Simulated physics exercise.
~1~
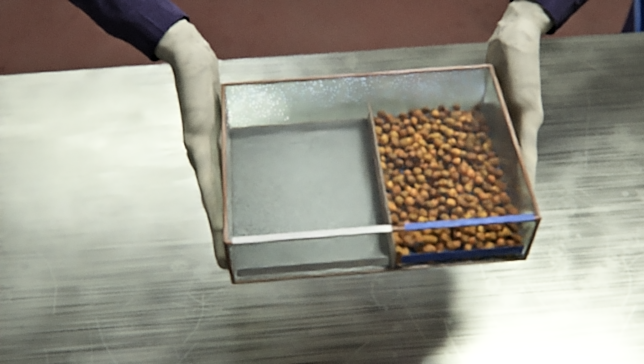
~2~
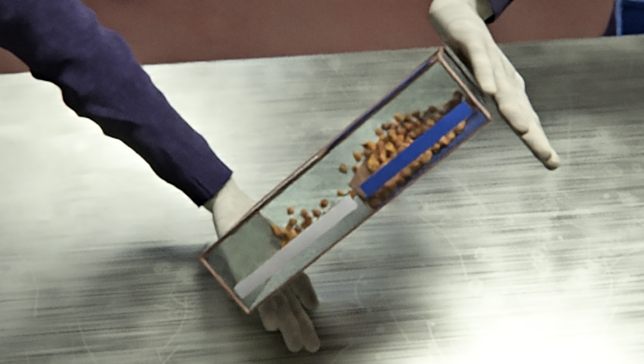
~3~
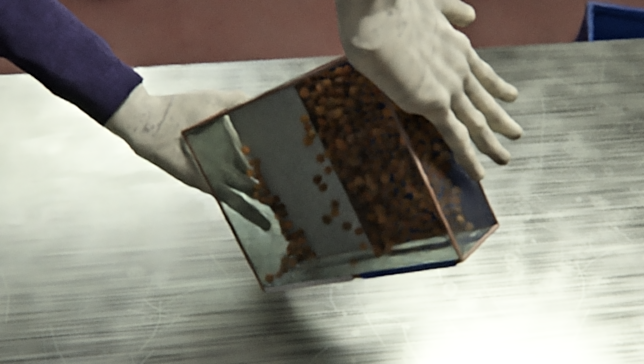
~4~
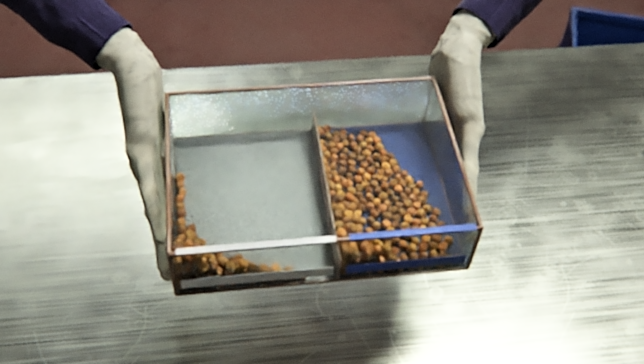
Gloved hands tilting a clear two-part box, spilling some chickpeas from the blue compartment into the white, then levelling it again.
